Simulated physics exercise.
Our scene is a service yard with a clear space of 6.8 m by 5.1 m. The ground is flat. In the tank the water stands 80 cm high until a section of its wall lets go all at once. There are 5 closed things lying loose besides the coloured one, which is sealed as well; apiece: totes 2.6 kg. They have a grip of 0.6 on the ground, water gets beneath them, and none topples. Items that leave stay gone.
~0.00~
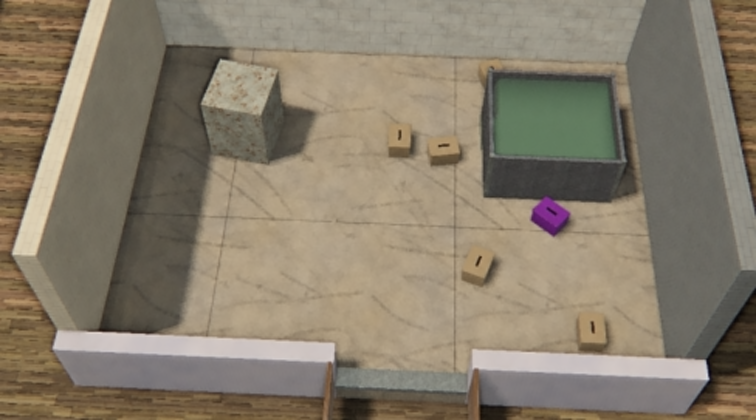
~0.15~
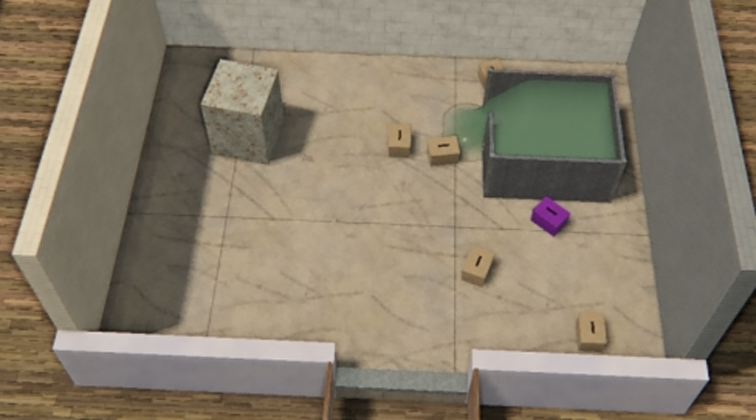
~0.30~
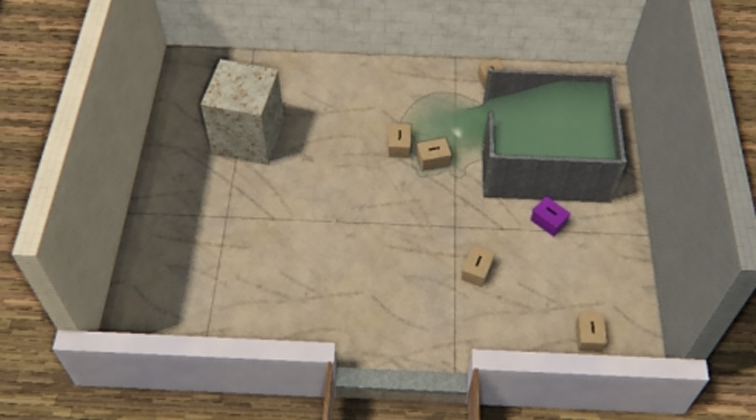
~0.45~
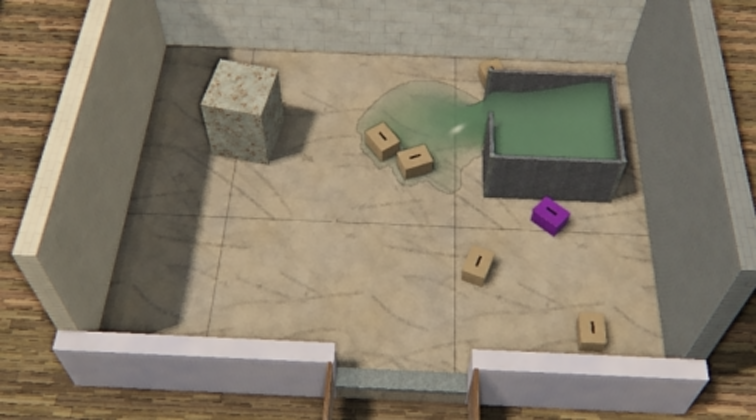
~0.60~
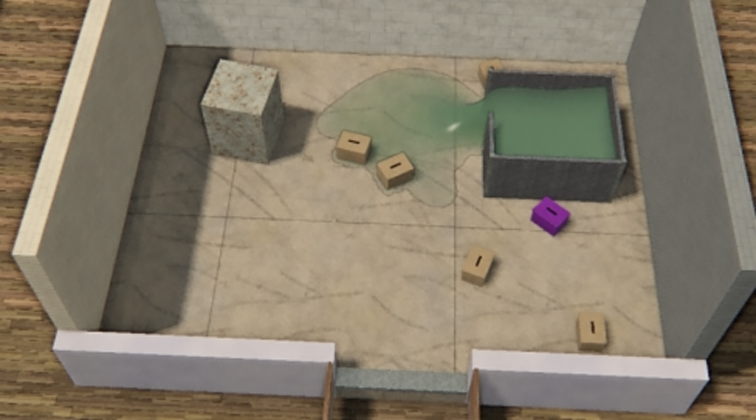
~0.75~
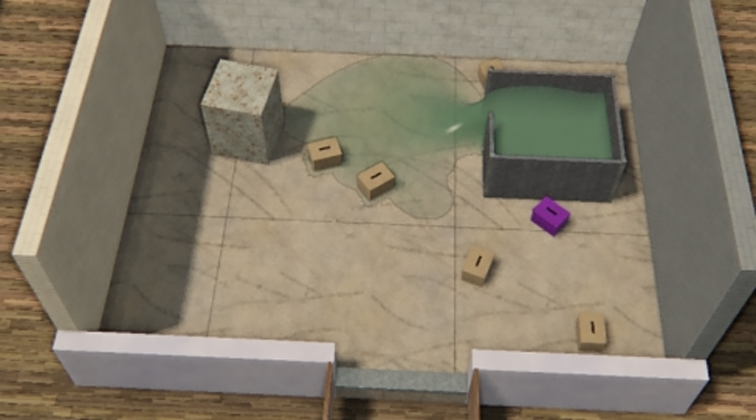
The clip opens on a walled yard with a speckled block, a dark tank of green water, a purple box and several tan boxes on the floor. Water pours from the tank's left side and spreads leftward, pushing first one tan box, then a second, to the left, while the purple box stays still.
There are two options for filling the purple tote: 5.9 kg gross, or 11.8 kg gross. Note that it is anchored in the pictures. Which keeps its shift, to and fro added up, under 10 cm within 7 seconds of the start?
I would say the 5.9 kg option is enough.
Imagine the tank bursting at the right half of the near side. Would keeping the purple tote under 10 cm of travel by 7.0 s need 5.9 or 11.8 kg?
That way round, neither mass holds.
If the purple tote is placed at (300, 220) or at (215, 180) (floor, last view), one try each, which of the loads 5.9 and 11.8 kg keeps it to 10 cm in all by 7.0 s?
Try 1: Both insufficient. Try 2: Both insufficient.
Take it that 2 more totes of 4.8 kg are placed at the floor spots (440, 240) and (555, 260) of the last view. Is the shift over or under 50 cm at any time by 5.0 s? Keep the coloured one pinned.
Going through them in that order, the answers are not too far and not too far.
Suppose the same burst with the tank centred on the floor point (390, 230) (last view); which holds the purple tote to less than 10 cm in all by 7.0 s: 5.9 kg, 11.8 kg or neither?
Well, then the lighter one is plenty.
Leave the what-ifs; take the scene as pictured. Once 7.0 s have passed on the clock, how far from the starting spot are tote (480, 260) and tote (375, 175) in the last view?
Net shift, one by one: 50 cm / 140 cm.
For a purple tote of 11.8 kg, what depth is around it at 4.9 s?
About 0 cm.
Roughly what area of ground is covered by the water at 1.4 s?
About 13 m2.
After 1.4 s the purple tote would be 0 cm from its start with 5.9 kg and 0 cm from its start with 11.8 kg; 0 cm of water round it then.
After 3.1 s the purple tote would be 0 cm from its start with 5.9 kg and 0 cm from its start with 11.8 kg; 0 cm of water round it then.
After 4.9 s the purple tote would be 0 cm from its start with 5.9 kg and 0 cm from its start with 11.8 kg; 0 cm of water round it then.
After 7.0 s the purple tote would be 0 cm from its start with 5.9 kg and 0 cm from its start with 11.8 kg; 0 cm of water round it then.
